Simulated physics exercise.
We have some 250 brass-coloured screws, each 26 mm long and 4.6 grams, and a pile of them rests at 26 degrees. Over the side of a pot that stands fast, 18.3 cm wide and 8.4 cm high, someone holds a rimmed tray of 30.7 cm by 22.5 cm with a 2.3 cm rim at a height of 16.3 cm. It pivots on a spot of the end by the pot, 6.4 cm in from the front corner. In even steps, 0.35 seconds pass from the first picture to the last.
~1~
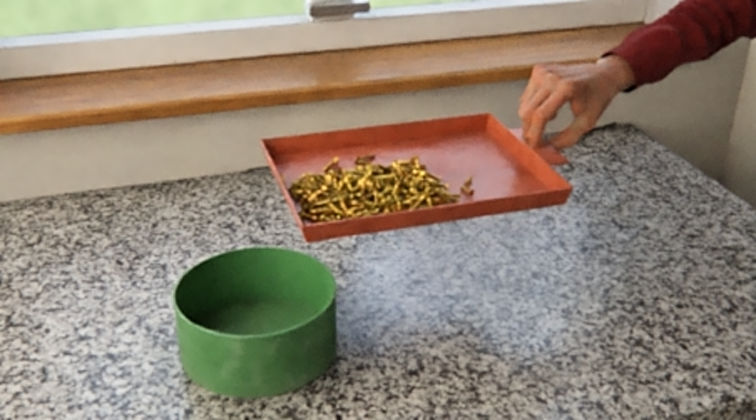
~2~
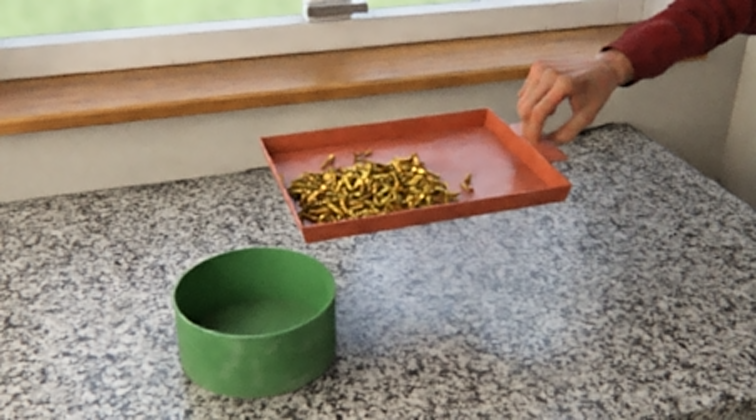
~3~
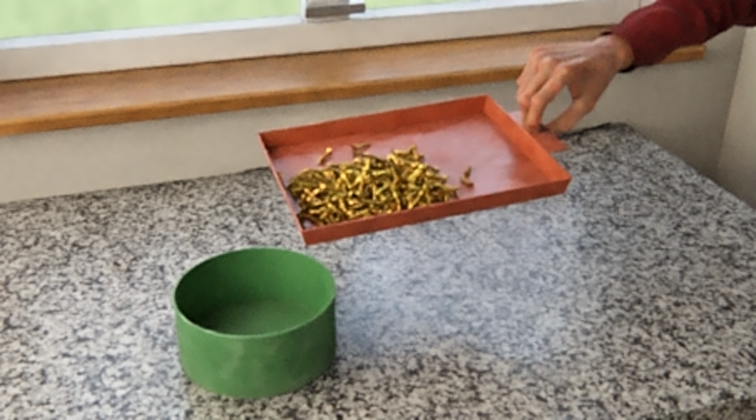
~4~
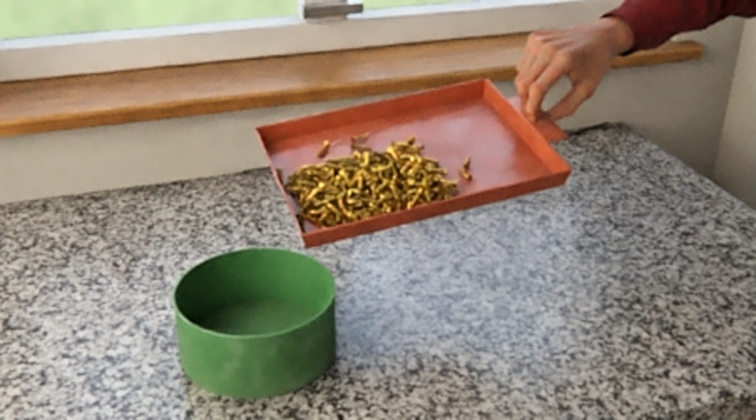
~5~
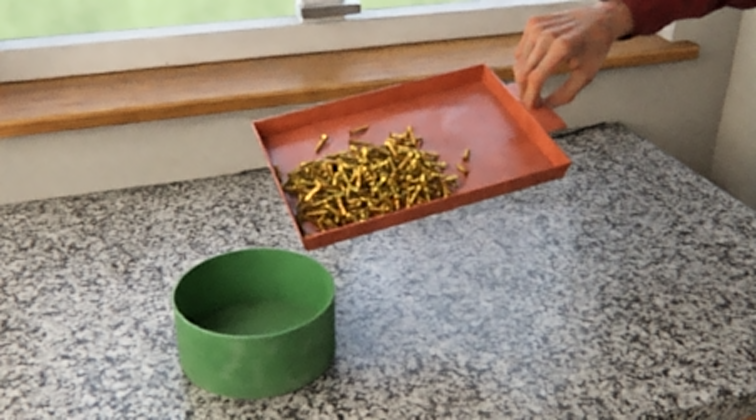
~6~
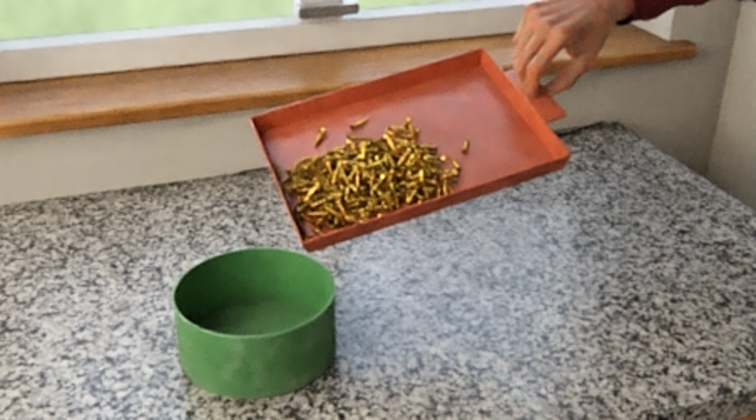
A red tray holding a pile of brass-coloured screws slowly tilted toward its left front corner beside a green pot on a speckled counter, as a hand raised the far right side.
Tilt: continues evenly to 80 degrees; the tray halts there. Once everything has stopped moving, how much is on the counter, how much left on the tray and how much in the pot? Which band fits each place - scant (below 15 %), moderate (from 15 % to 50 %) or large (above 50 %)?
Outcome: Counter: A reasonable amount; tray: A meager amount; pot: More than the rest combined.
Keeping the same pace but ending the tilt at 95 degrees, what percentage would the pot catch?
I'd put it at close to 60 per cent.
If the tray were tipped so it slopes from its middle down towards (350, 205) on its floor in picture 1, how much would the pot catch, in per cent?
Something like 90 in a hundred.
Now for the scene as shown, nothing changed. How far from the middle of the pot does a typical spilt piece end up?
About 14 centimetres.
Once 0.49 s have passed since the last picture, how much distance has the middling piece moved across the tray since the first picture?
Displacement on the tray: Roughly 4 cm.
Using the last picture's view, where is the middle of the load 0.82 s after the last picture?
By then the middle of the load sits around (337, 203).
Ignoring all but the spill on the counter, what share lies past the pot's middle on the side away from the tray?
About 10 per cent.
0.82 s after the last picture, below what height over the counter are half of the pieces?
About 20 cm.
Then, 0.49 s after the last picture, tilt 47 degrees; the tray holds 100 %, the pot 0 %.
Then, 0.82 s after the last picture, tilt 67 degrees; the tray holds 95 %, the pot 0 %.
Then, 1.24 s after the last picture, tilt 80 degrees; the tray holds 20 %, the pot 40 %.
In the end, counter 40 %, tray 0 %, pot 60 %.
